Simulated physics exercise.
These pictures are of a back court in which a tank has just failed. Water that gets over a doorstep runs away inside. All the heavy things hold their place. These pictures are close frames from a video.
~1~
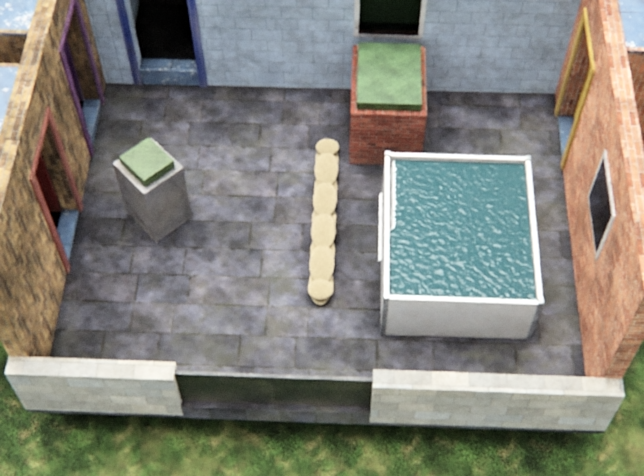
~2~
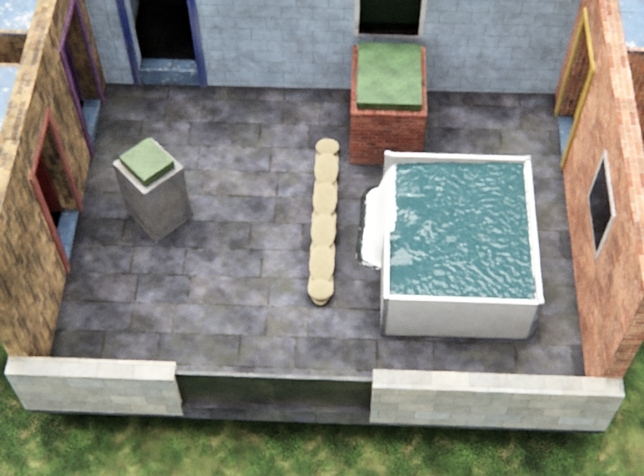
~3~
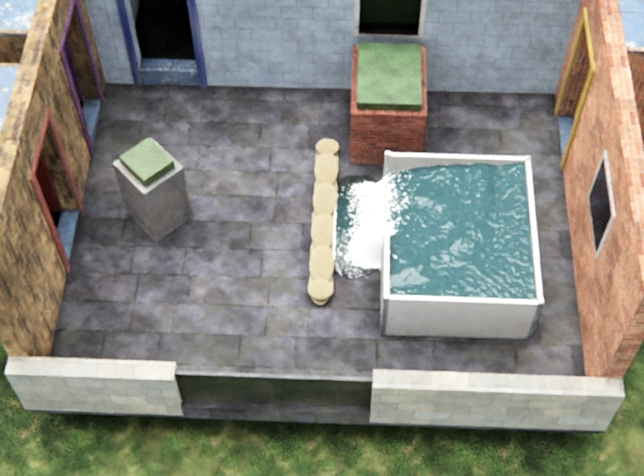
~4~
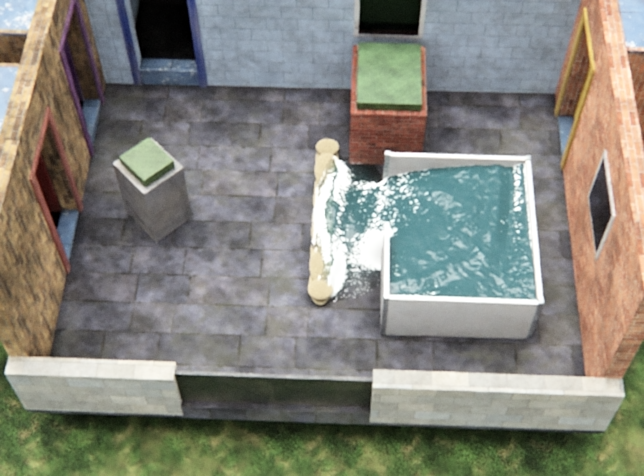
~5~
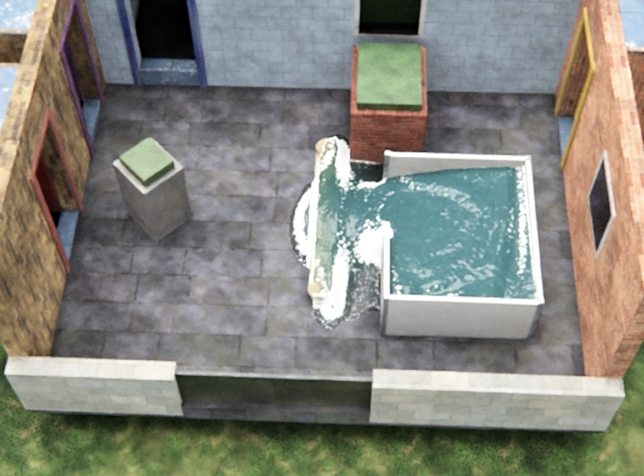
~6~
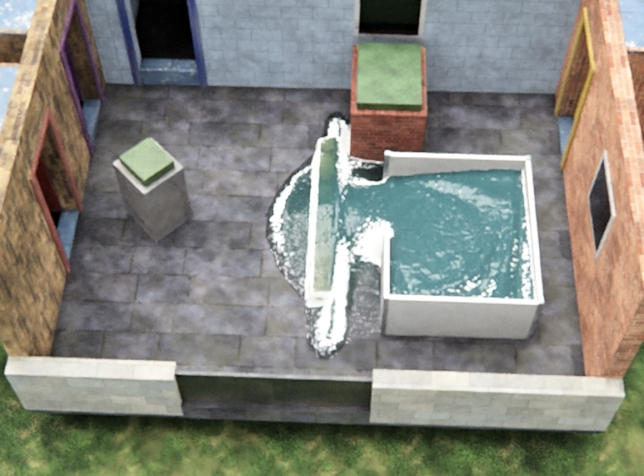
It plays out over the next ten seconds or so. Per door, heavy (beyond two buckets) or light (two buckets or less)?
Red door - heavy; blue door - light; yellow door - heavy; purple door - heavy.
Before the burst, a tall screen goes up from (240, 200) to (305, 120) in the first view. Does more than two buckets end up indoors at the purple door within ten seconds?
Put simply, the purple door misses the mark.
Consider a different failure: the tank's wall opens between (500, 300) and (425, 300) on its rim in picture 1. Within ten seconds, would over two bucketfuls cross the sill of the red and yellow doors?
In short: Red door takes more; yellow door lets more in.
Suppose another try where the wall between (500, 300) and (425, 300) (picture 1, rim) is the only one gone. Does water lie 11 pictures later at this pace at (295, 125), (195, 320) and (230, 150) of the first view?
Unwetted, submerged, unwetted.
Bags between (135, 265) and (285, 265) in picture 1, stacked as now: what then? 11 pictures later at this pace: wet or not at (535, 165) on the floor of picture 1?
At that place: Spared.
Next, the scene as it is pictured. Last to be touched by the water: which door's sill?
That is the door marked yellow.
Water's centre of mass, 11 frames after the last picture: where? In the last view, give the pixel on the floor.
Somewhere around (356, 234) in the last view.
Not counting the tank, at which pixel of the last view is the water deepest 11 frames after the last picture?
Somewhere around pixel (345, 229).
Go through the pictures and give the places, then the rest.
In the first picture, still water in the open tank at (460, 228).
In the second picture, the front is at (380, 189), out from the gap at (387, 213).
In the third picture, water pours out at (387, 216) and has run to (335, 266).
In the fourth picture, the front is at (334, 296), out from the gap at (387, 217).
In the fifth picture, the front is at (333, 323), out from the gap at (387, 217).
In the sixth picture, the front is at (322, 351), out from the gap at (387, 216).
A moment on, water covers 45 % of the floor; the red door not reached, the blue door not reached, the yellow door not reached, the purple door not reached.
Next, water covers 75 % of the floor; the red door not reached, the blue door wet at the sill, nothing in, the yellow door not reached, the purple door wet at the sill, nothing in.
Then, water covers 85 % of the floor; the red door under two buckets in, the blue door wet at the sill, nothing in, the yellow door under two buckets in, the purple door far over two buckets in.
Later, water covers 90 % of the floor; the red door over two buckets in, the blue door wet at the sill, nothing in, the yellow door over two buckets in, the purple door far over two buckets in.
In the end, water covers 95 % of the floor; the red door over two buckets in, the blue door wet at the sill, nothing in, the yellow door far over two buckets in, the purple door far over two buckets in.
